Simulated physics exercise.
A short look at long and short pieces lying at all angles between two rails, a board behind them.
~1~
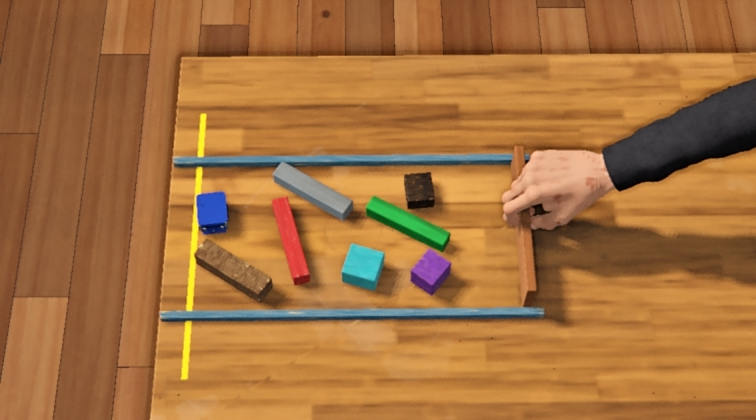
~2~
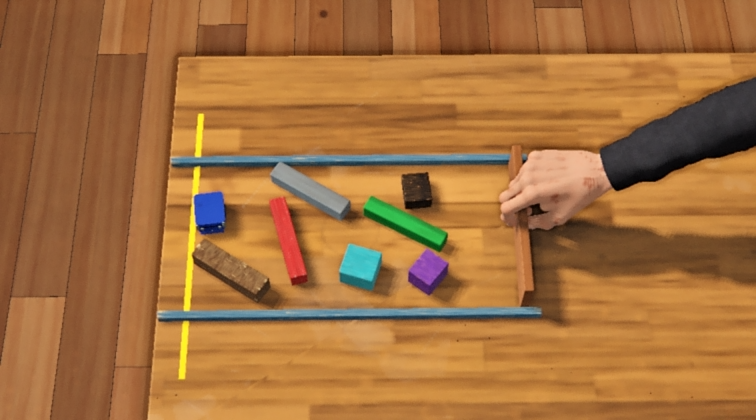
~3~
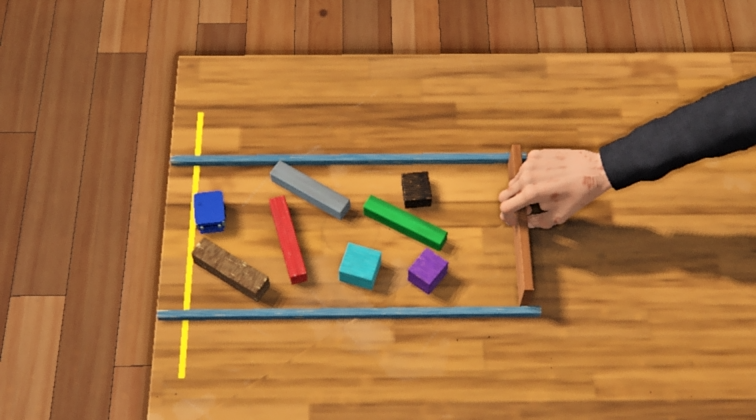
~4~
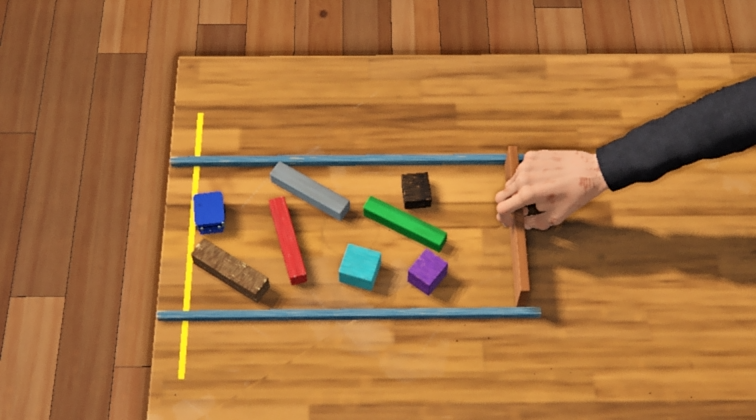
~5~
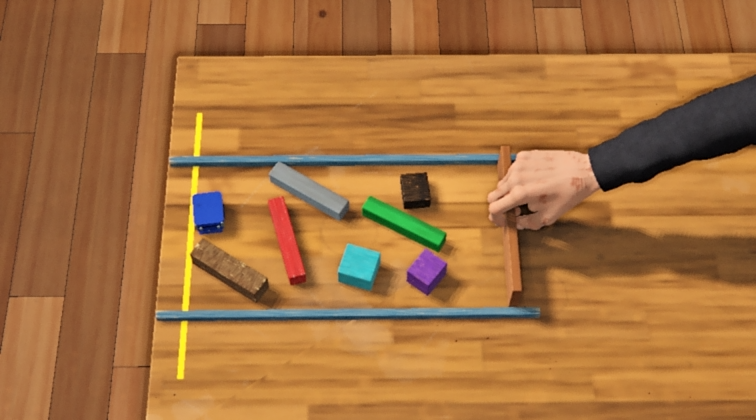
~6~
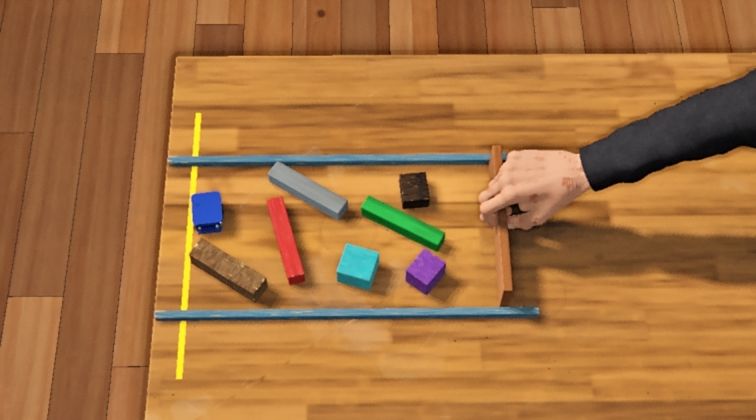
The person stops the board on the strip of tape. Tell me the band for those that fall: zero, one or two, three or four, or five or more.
Here the number that fall off is five or more.
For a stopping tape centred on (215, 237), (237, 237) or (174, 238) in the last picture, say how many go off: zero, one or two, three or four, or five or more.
Taking them in turn, either three or four; one to two; at least five.
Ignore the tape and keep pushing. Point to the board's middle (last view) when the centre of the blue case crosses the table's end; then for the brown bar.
About (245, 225), and (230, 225) for the other.
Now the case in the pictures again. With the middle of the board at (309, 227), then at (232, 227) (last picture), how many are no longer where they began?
By then 7, and 8.
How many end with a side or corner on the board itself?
In contact: 3.
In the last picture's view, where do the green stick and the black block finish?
The green stick stops around (165, 233); the black block around (179, 190).
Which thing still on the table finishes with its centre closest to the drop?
Foremost is the green stick.
A little later, none off yet; blue case at rest near (208, 213); brown bar at rest near (228, 270); red bar at rest near (286, 240).
Next, none off yet; blue case at rest near (208, 213); brown bar moving near (219, 275); red bar shifted a little near (252, 239).
Later still, none off yet; blue case shifted about its own width near (161, 204); brown bar shifted about its own width near (166, 285); red bar shifted about its own width near (177, 228).
When it is over, the number that fall off is five or more; down, turquoise block, grey stick, red bar, brown bar and blue case.
